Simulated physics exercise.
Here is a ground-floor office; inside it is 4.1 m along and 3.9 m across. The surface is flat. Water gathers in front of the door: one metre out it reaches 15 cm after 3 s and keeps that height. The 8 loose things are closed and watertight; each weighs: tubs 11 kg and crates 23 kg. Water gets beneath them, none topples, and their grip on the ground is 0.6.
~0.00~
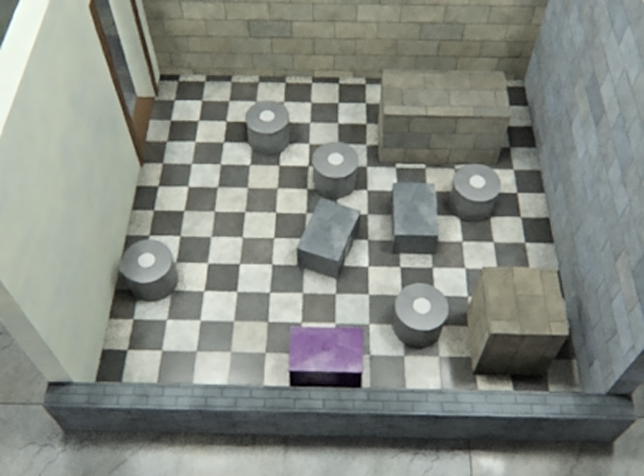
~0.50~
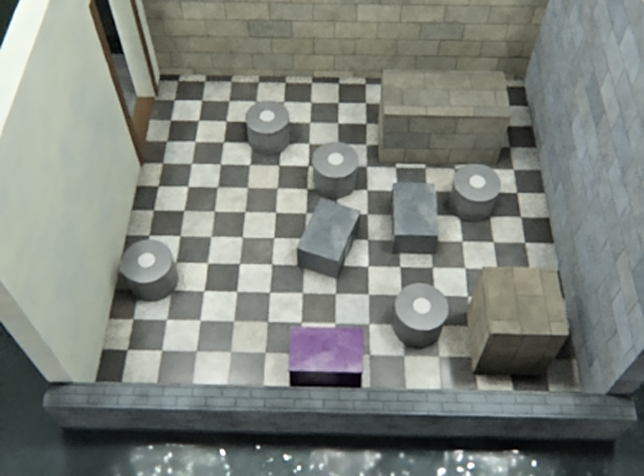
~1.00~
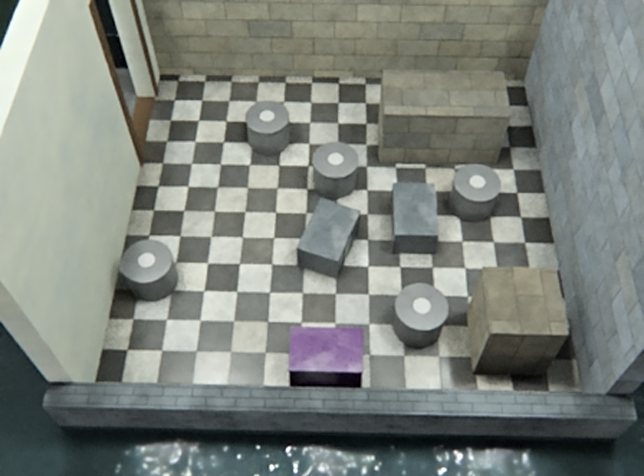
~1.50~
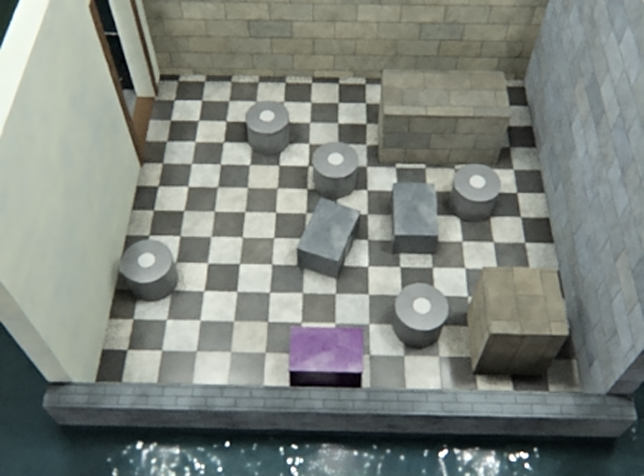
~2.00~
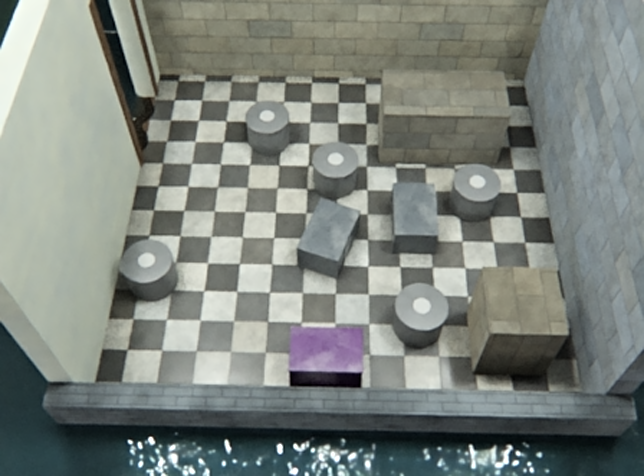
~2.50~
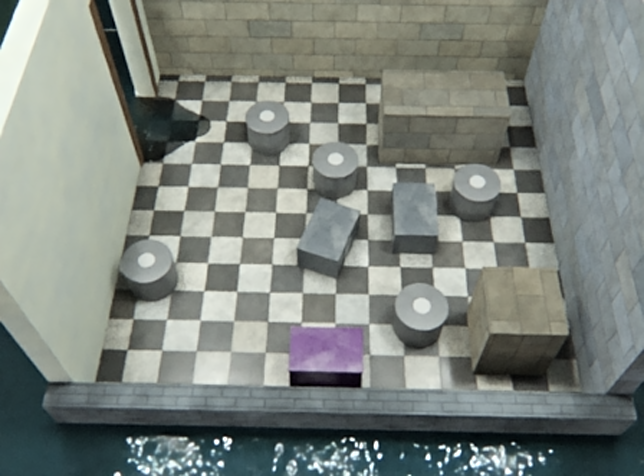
The clip opens on a walled room with a checkered floor, grey tubs, several blocks and a purple crate near the front, all standing still. Dark, glinting water then appears outside the low front wall, and later a dark patch of water spreads through the doorway at upper left onto the tiles.
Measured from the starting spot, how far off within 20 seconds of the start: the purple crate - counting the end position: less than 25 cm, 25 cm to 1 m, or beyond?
The purple crate barely shifts.
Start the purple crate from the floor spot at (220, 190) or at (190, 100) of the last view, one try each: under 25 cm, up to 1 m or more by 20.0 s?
In that order: It holds its place; it stays put.
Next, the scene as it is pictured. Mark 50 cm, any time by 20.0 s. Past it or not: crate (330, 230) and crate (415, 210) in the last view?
In turn: Less, less.
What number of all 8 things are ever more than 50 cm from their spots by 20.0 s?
I count 4.
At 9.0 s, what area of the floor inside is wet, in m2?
Roughly 13 m2.
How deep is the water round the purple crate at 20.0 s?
Roughly 9 cm.
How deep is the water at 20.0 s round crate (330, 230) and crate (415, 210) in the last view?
About 9 and 10 cm.
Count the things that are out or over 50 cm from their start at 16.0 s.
By then 1.
After 4.0 s the purple crate is near (326, 349), 0.0 m from its start, aground; 0 afloat.
After 9.0 s the purple crate is near (326, 349), 0.0 m from its start, aground; 0 afloat.
After 16.0 s the purple crate is near (326, 349), 0.0 m from its start, aground; 4 afloat.
After 20.0 s the purple crate is near (326, 348), 0.0 m from its start, aground; 5 afloat.
